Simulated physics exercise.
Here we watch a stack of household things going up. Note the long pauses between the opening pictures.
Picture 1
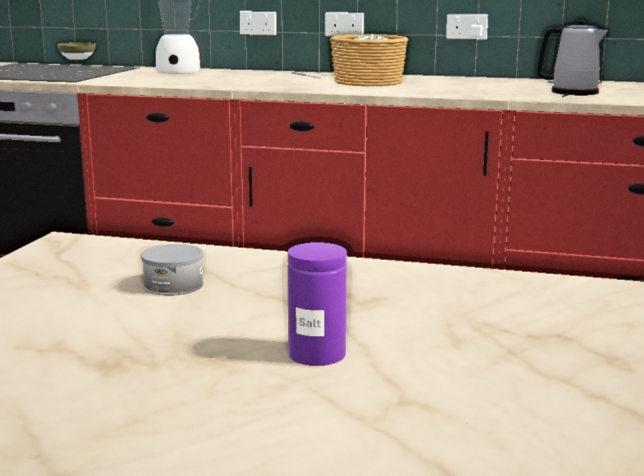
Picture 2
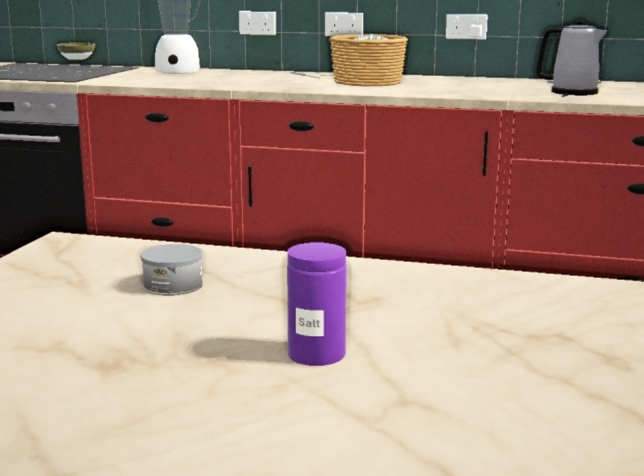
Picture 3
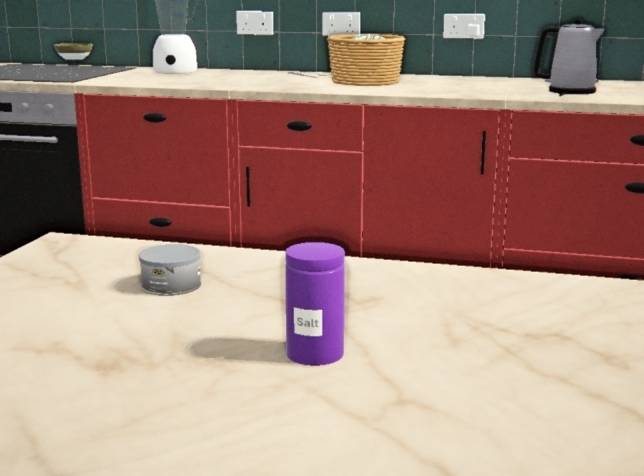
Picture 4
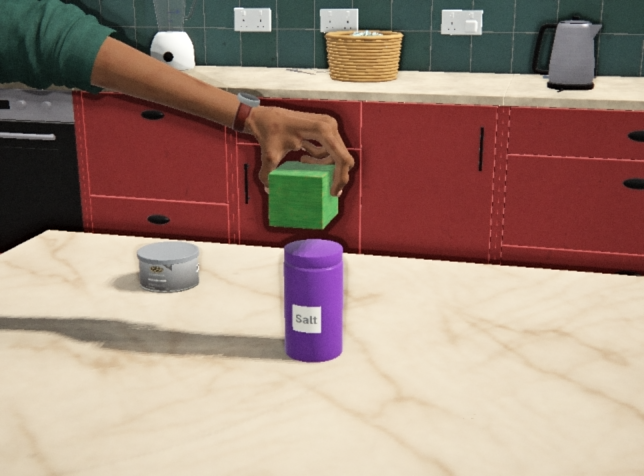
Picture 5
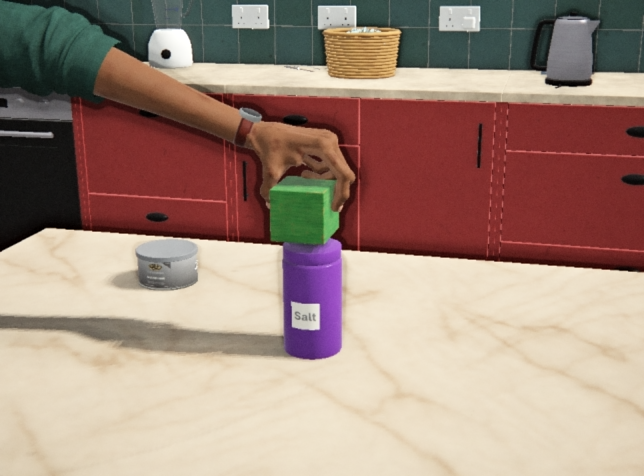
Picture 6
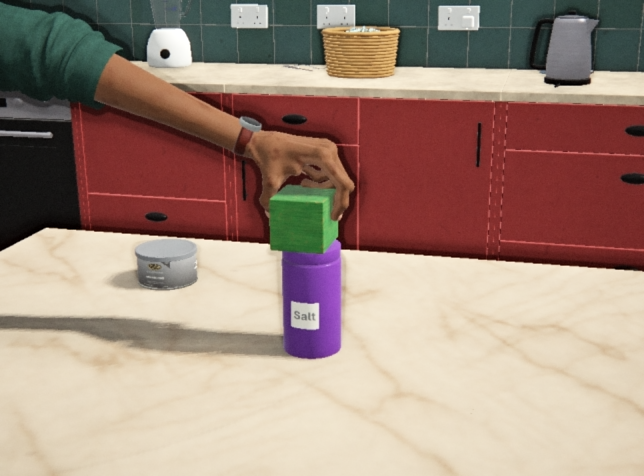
In the video, a purple salt container and a grey tub sit on a marble-patterned counter; then a hand reaches in from the left holding a green block, lowers it onto the container's lid, and keeps hold of it.
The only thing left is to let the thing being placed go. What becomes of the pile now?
The pile stays as it is.
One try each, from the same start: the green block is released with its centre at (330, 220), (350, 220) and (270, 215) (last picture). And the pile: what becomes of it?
Stays standing, topples over, topples over.
Then, 0.20 s after the last picture, nothing has stirred.
Then, 0.40 s after the last picture, green block resting near (305, 219).
At rest, all 3 in place. Seen from the same camera at the end, green block near (305, 219). The pile stays up.
